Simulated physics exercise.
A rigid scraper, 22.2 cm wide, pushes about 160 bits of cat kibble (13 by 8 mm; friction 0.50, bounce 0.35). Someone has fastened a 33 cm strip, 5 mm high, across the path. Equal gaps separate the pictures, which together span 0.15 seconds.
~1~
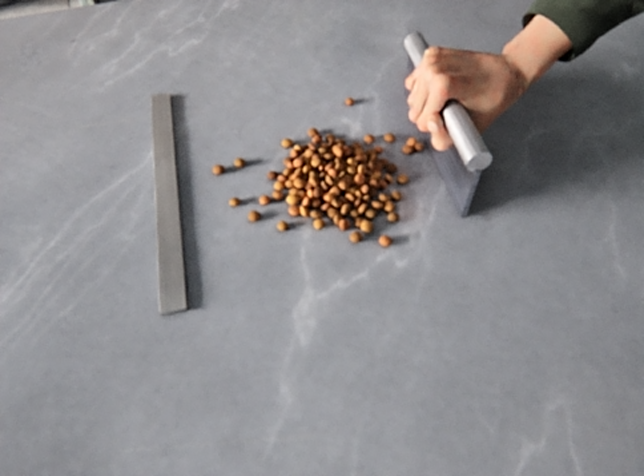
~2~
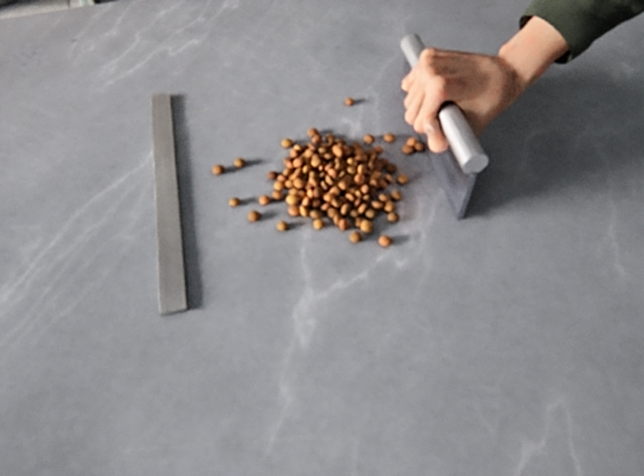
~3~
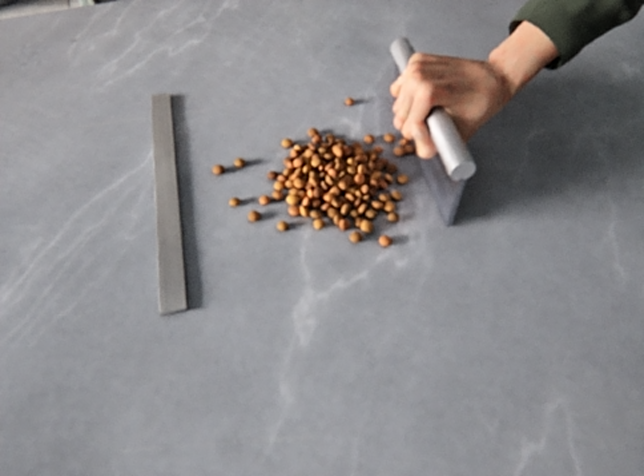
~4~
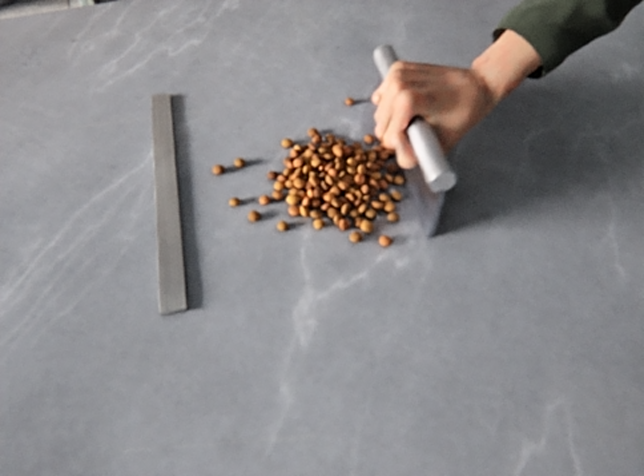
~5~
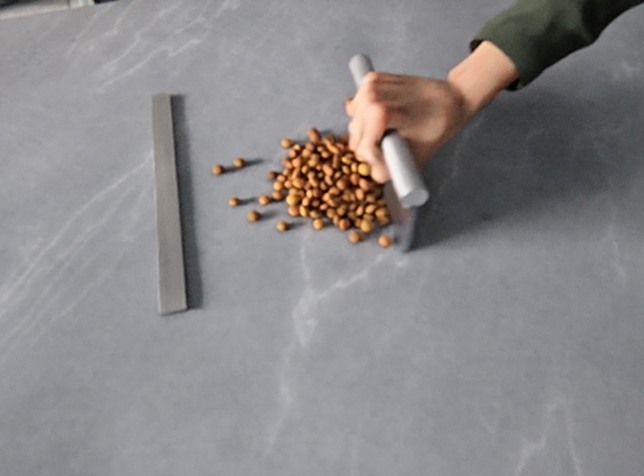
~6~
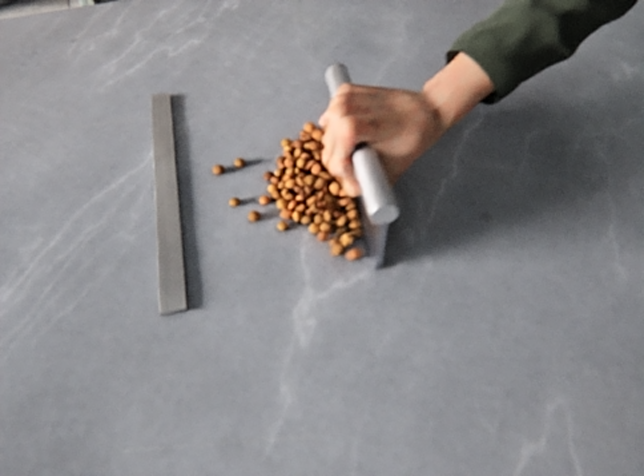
On a grey, faintly veined stone-like surface seen from above at an angle, the camera stays still. A loose heap of small brown kibble pieces lies near the centre, with a flat grey strip to its left and a hand in a dark green sleeve gripping a scraper's silvery cylindrical handle at right. The hand slides the scraper leftward and slightly down, slowly then faster, pressing into the heap and pushing its right side leftward into a tighter cluster, while the strip stays put.
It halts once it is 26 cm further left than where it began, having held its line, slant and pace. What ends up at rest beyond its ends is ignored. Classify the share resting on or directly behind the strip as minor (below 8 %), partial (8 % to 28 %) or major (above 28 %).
It is partial.
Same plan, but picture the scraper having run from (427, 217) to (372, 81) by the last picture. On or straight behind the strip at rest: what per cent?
Result: Exceeds 5.
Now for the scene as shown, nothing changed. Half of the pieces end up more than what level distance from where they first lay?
That works out to roughly 18 centimetres.
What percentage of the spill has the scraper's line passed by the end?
I'd put it at some 5 in a hundred.
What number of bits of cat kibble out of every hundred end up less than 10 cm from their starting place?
About 10 per cent.
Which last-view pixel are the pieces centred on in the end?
Look at about (192, 219), that's the middle.
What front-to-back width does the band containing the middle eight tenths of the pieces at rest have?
About 24 cm.
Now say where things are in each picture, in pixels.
The first picture shows scraper from (474, 178) to (412, 57); moved 0.0 cm; pieces shifted so far, 0; middle of the spill at (339, 168); strip at (166, 182).
The second picture shows scraper from (470, 181) to (408, 59); moved 0.5 cm; pieces shifted so far, 0; middle of the spill at (339, 168).
The third picture shows scraper from (458, 187) to (398, 63); moved 2.1 cm; pieces shifted so far, 3; middle of the spill at (339, 168).
The fourth picture shows scraper from (439, 199) to (382, 70); moved 4.7 cm; pieces shifted so far, 7; middle of the spill at (333, 173).
The fifth picture shows scraper from (411, 214) to (360, 79); moved 8.0 cm; pieces shifted so far, 73; middle of the spill at (330, 172).
The sixth picture shows scraper from (382, 231) to (336, 89); moved 11.5 cm; pieces shifted so far, 156; middle of the spill at (317, 169); strip at (166, 182).
Then, 0.14 s after the last picture, scraper 25 cm from its start, spill 22 cm wide; elsewhere 100 %.
Then, 0.28 s after the last picture, scraper 27 cm from its start, spill 27 cm wide; on or straight behind the strip 20 %, elsewhere 80 %.
Then, 0.40 s after the last picture, scraper 27 cm from its start, spill 28 cm wide; on or straight behind the strip 20 %, elsewhere 80 %.
In the end, on or straight behind the strip 20 %, elsewhere 80 %.
